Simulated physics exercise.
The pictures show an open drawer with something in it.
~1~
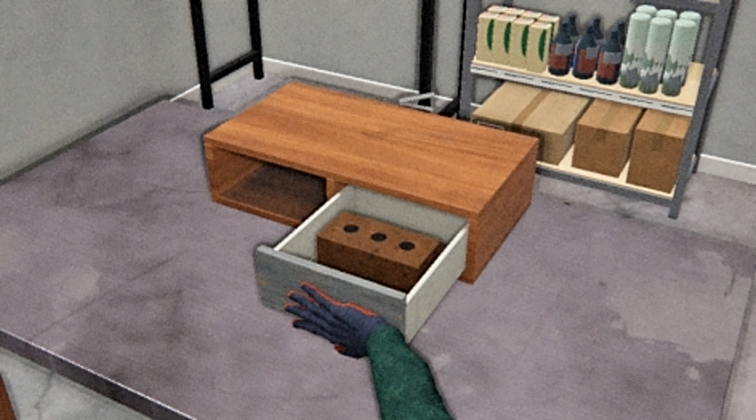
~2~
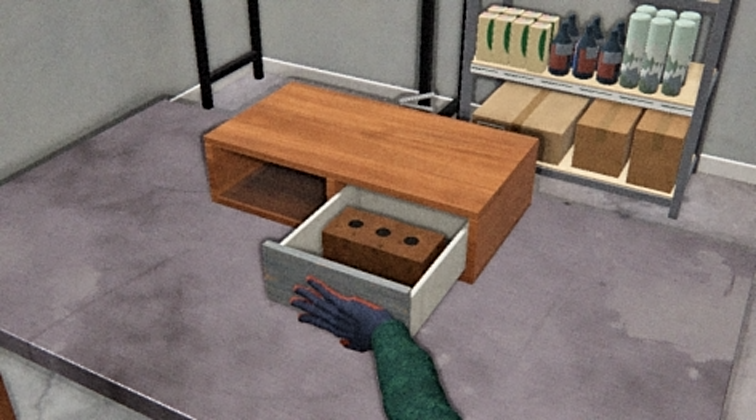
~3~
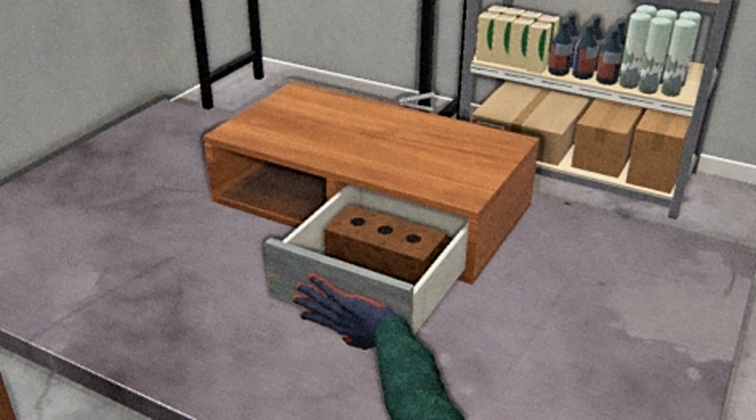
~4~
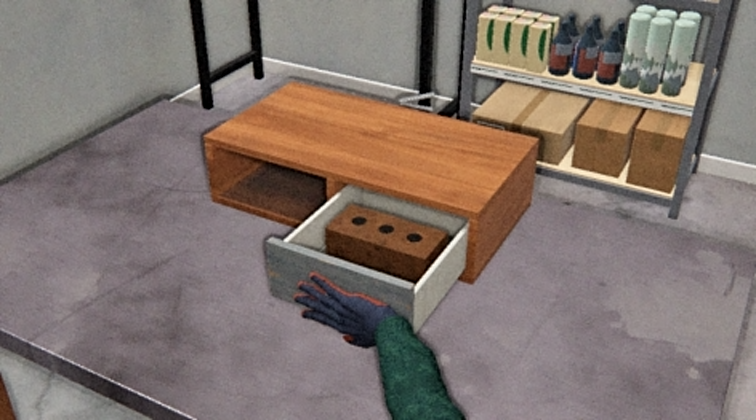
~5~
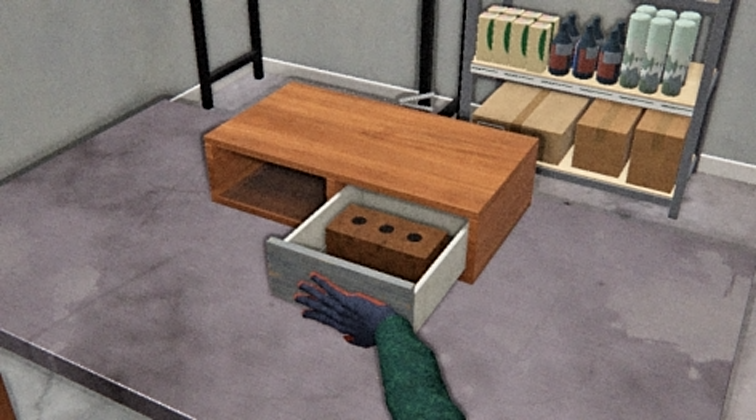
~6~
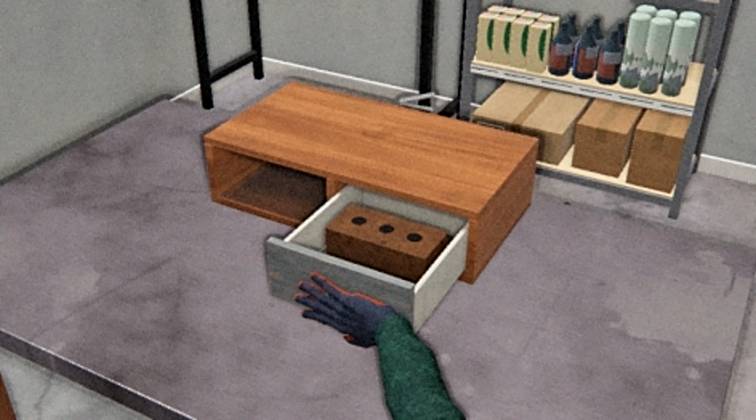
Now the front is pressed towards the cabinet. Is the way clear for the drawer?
Here the drawer goes all the way in.
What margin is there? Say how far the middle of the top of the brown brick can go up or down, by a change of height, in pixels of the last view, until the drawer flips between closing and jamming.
Some 12 pixels, up.
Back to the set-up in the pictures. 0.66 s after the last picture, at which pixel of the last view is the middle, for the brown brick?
Its middle is close to (409, 225).
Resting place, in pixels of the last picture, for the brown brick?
Its middle is close to (440, 191).
Then, 0.66 s later than the last frame, drawer about half in.
When it is over, the drawer closes.
